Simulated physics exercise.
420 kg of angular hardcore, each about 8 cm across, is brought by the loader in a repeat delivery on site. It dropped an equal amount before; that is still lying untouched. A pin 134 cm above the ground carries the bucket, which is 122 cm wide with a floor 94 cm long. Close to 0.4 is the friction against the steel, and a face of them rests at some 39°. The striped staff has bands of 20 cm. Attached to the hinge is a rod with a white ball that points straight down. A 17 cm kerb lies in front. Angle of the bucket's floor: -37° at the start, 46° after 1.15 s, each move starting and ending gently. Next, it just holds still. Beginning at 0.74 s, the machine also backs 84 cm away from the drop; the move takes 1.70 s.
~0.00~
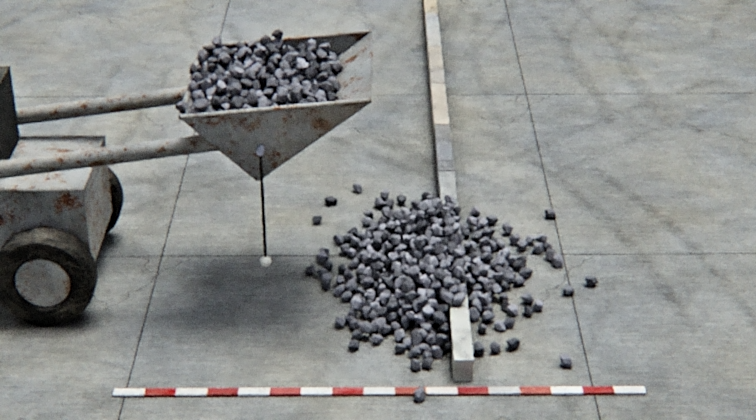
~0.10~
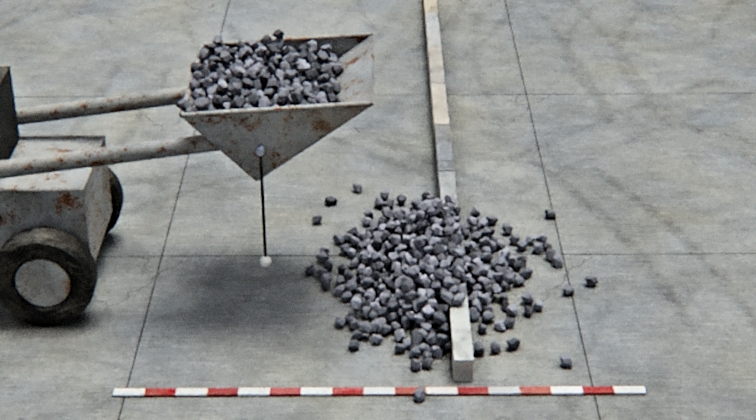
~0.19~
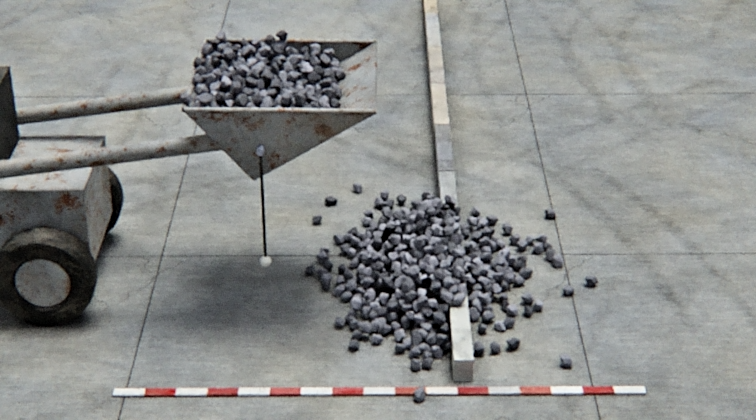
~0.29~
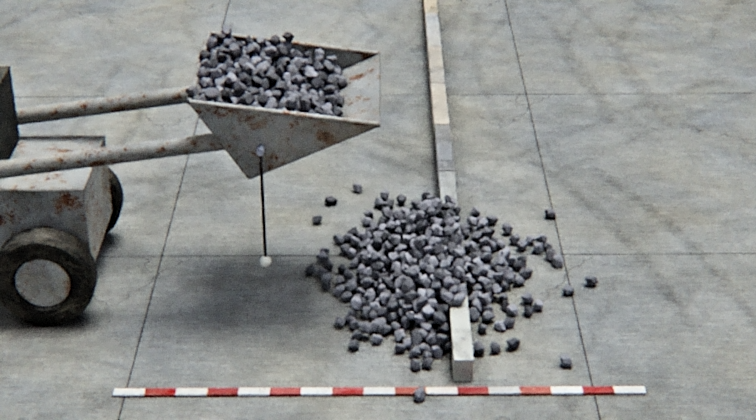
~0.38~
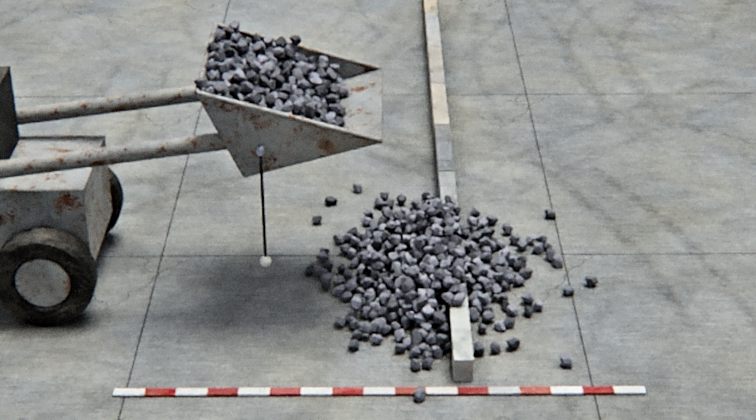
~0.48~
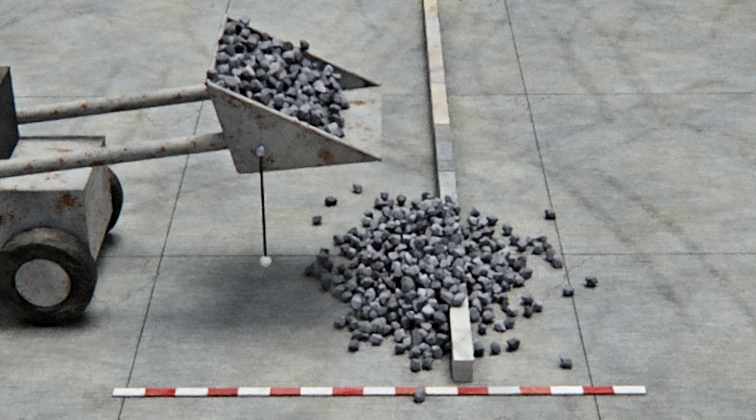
Rusty loader bucket full of dark grey stones gradually tilting forward beside an earlier heap of stones lying across a kerb.
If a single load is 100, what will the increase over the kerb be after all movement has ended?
The increase will be around 0 per cent.
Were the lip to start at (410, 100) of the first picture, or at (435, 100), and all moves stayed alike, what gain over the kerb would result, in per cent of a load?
Near 0 in a hundred, then near 15 in a hundred.
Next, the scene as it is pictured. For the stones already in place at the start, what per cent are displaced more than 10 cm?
About 0 %.
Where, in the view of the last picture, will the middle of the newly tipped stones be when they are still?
Roughly pixel (345, 259) in the last view.
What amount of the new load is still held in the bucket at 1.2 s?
Reading: Near 35 % of the load.
After 0.9 s the floor is at 33°; in per cent of one load, 100 in the bucket, 85 on this side of the kerb, 16 over the kerb; the foremost stones are at (559, 266).
After 1.2 s the floor is at 46°; in per cent of one load, 34 in the bucket, 150 on this side of the kerb, 16 over the kerb; the foremost stones are at (559, 266).
After 2.9 s the floor is at 46°; in per cent of one load, 0 in the bucket, 184 on this side of the kerb, 16 over the kerb; the foremost stones are at (559, 266).
After 5.6 s the floor is at 46°; in per cent of one load, 0 in the bucket, 184 on this side of the kerb, 16 over the kerb; the foremost stones are at (559, 266). Net gain over the kerb, 0.
